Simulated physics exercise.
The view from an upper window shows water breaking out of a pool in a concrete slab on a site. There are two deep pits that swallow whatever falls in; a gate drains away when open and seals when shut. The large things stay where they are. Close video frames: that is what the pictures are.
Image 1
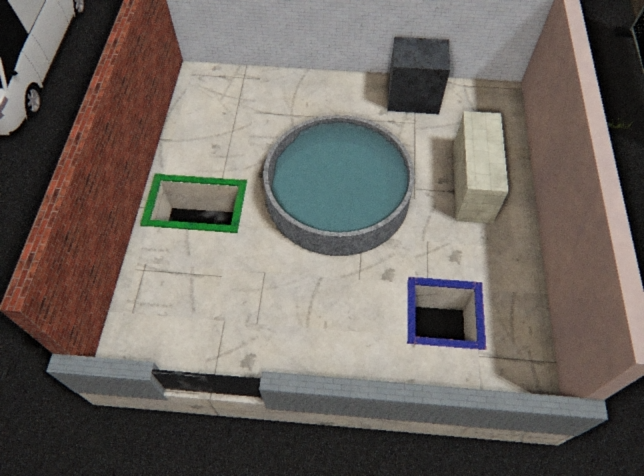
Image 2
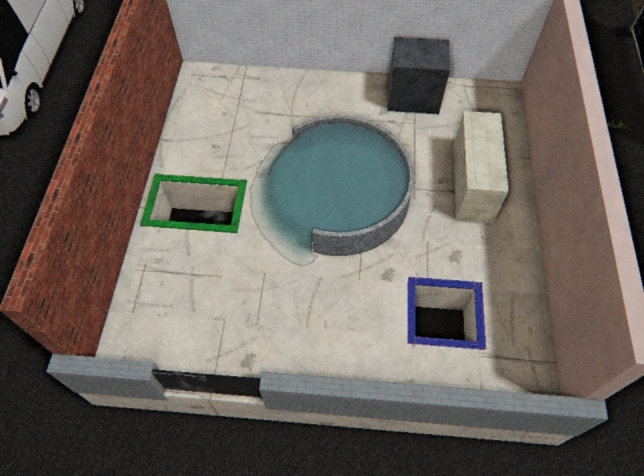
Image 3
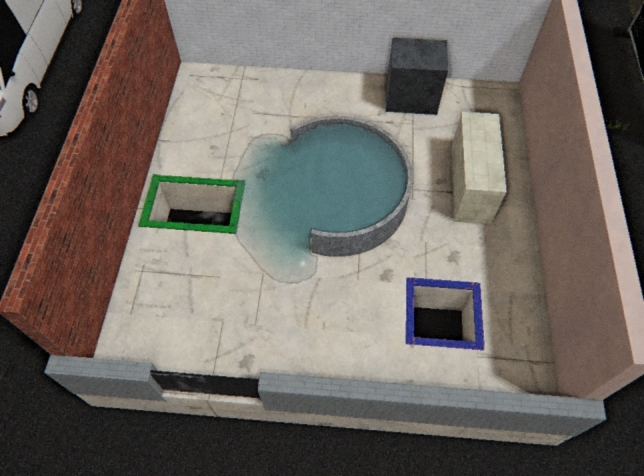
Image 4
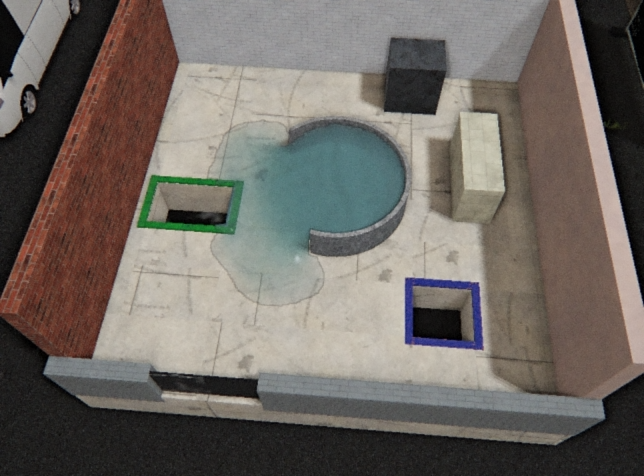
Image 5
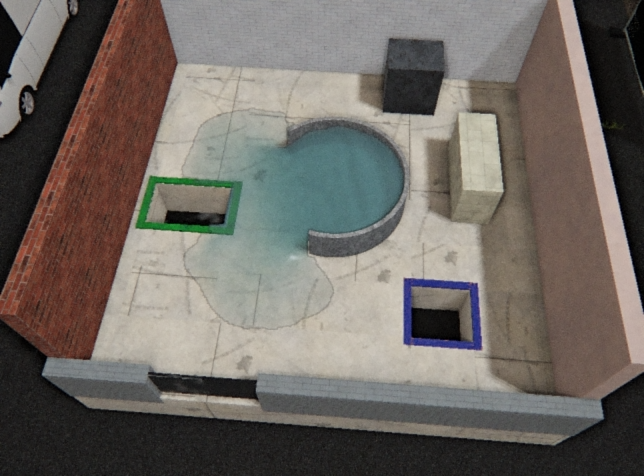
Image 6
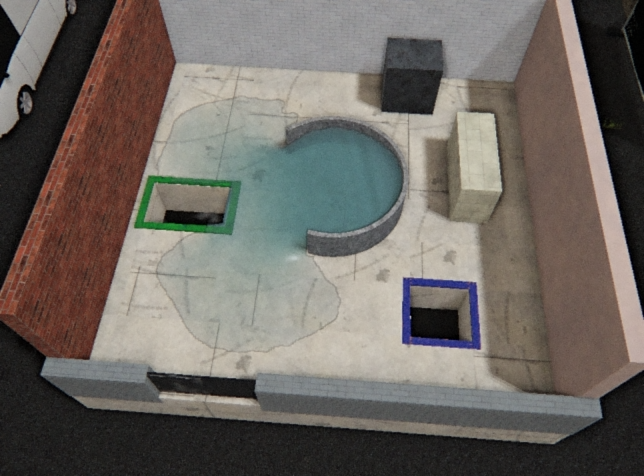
Round stone-walled pool opening on its left side, teal water pouring out and spreading across the pale slab around a green-framed opening.
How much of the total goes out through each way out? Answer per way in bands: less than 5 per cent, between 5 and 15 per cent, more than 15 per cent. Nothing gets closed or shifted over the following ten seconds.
Going out through each: The gate, less than 5 per cent; the green pit, more than 15 per cent; the blue pit, between 5 and 15 per cent.
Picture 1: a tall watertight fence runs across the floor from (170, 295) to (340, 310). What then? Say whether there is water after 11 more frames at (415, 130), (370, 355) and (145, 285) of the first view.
Going spot by spot: High and dry, then high and dry, then drenched.
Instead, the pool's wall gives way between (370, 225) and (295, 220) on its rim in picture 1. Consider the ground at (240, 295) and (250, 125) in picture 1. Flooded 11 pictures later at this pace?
Soaked, then unsoaked.
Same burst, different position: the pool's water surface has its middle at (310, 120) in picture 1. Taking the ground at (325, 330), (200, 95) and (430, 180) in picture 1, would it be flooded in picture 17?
Unflooded - soaked - unflooded.
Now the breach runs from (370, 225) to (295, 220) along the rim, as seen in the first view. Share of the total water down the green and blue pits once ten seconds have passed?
In percent: Green 12, blue 15.
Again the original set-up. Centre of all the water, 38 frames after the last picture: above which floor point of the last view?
I'd mark it close to (275, 213).
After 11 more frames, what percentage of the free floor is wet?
Near 35 in a hundred.
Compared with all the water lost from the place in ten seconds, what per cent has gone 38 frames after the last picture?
My figure is about 80 in a hundred.
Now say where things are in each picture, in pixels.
In the first frame, still water in the round tank at (339, 175).
In the second frame, water pours out at (271, 197) and has run to a hidden place.
In the third frame, water pours out at (269, 200) and has run to (298, 277).
In the fourth frame, the front is at (237, 129), out from the gap at (268, 201).
In the fifth frame, the front is at (222, 119), out from the gap at (267, 202).
In the sixth frame, the front is at (188, 114), out from the gap at (265, 202).
A moment on, water covers 40 % of the floor; the gate 0 %, the green pit 8 %, the blue pit 0 %.
Next, water covers 35 % of the floor; the gate 0 %, the green pit 14 %, the blue pit 0 %.
Then, water covers 50 % of the floor; the gate 0 %, the green pit 20 %, the blue pit 0 %.
Later, water covers 80 % of the floor; the gate 0 %, the green pit 24 %, the blue pit 2 %.
In the end, water covers 95 % of the floor; the gate 0 %, the green pit 25 %, the blue pit 9 %.
